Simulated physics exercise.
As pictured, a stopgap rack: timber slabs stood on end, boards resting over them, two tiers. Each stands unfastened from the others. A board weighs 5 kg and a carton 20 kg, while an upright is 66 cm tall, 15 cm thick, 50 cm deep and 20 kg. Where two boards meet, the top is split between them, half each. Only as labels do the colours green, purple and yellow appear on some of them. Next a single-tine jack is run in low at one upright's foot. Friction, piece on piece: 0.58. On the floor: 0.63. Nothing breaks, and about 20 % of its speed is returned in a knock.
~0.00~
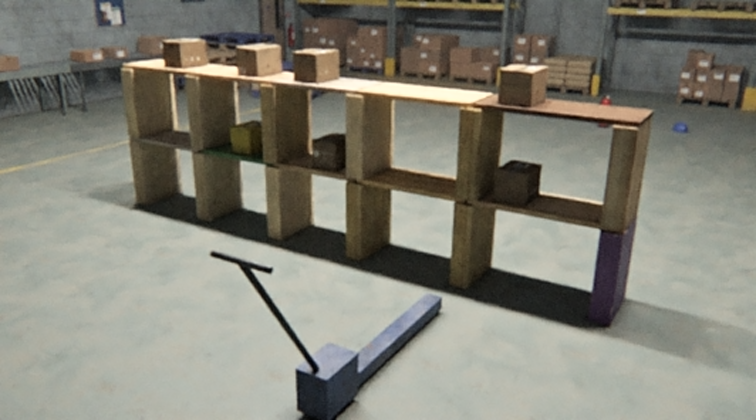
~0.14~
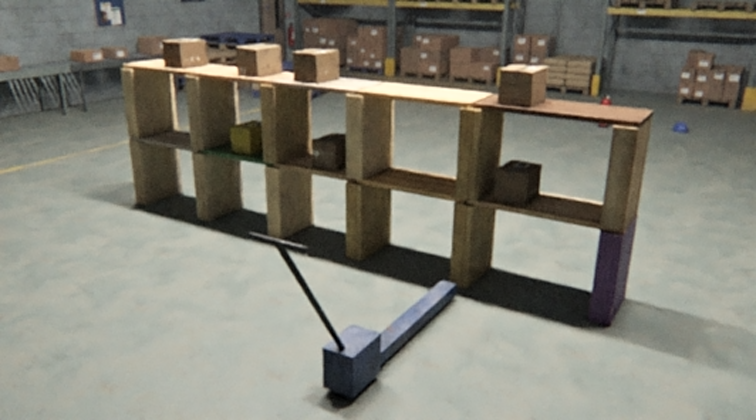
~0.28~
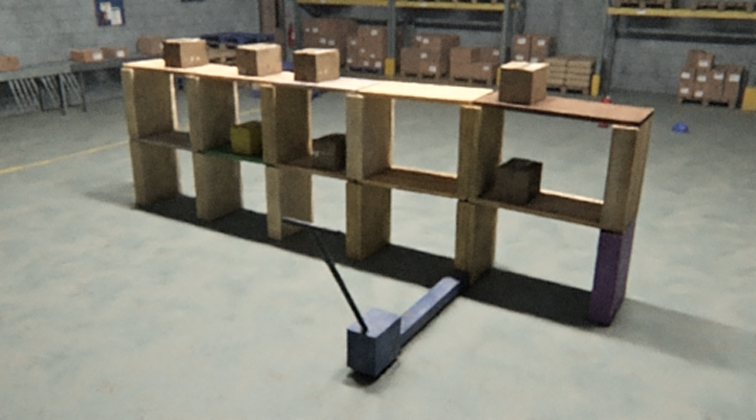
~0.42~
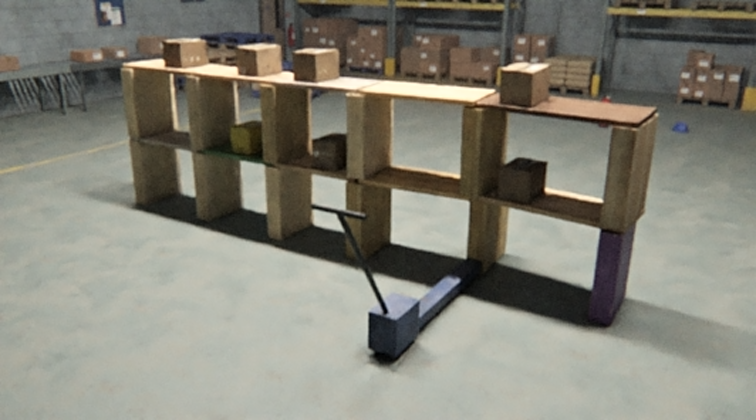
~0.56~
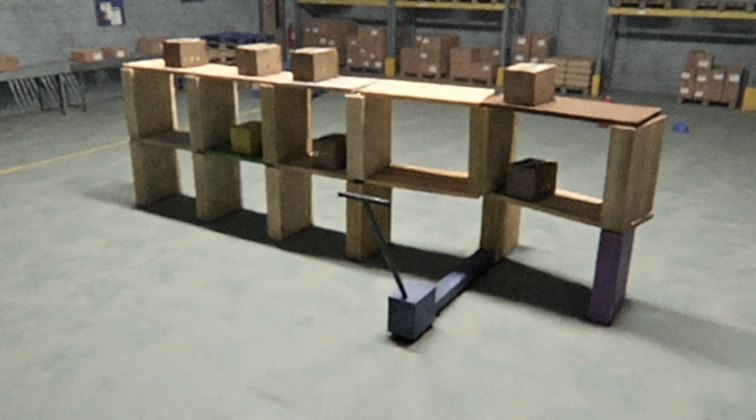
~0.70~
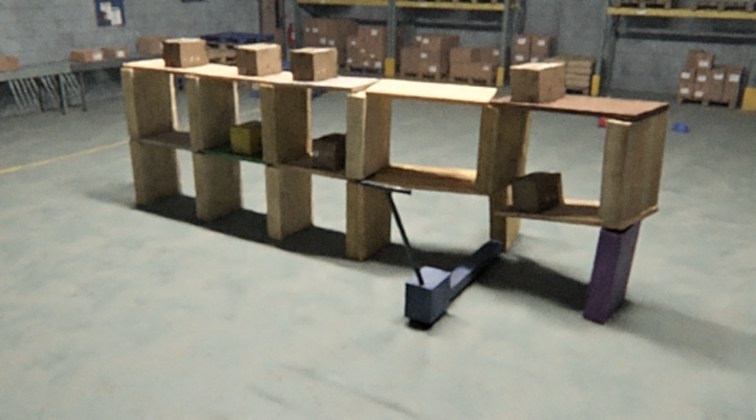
The video shows a blue pallet jack sliding forward into a two-tier timber rack loaded with boxes, pushing a lower upright back; the boards and boxes above shift slightly, and the purple upright at the right begins leaning.
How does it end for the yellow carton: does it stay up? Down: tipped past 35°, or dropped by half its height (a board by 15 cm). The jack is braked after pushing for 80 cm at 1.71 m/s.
It does.
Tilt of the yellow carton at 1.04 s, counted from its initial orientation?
Tilt from start: Approx. 0 degrees.
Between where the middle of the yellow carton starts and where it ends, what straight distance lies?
About 0 cm from where it started.
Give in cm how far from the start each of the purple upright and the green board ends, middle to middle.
Roughly purple 40, green 0.
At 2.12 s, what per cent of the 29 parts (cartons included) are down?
By that time it is 40 percent.
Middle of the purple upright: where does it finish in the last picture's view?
Roughly (646, 317).
By 1.04 s, 5 of the 29 pieces down; yellow carton unmoved; purple upright moved 23 mm.
By 1.42 s, 8 of the 29 pieces down; yellow carton unmoved; purple upright tilted 30°.
By 2.12 s, 12 of the 29 pieces down; yellow carton unmoved; purple upright on its side.
When it is over (3.6 s), 13 of the 29 pieces down; yellow carton unmoved; purple upright on its side; green board unmoved. In pixels of the last frame, middles, yellow carton near (252, 137), purple upright near (646, 317).
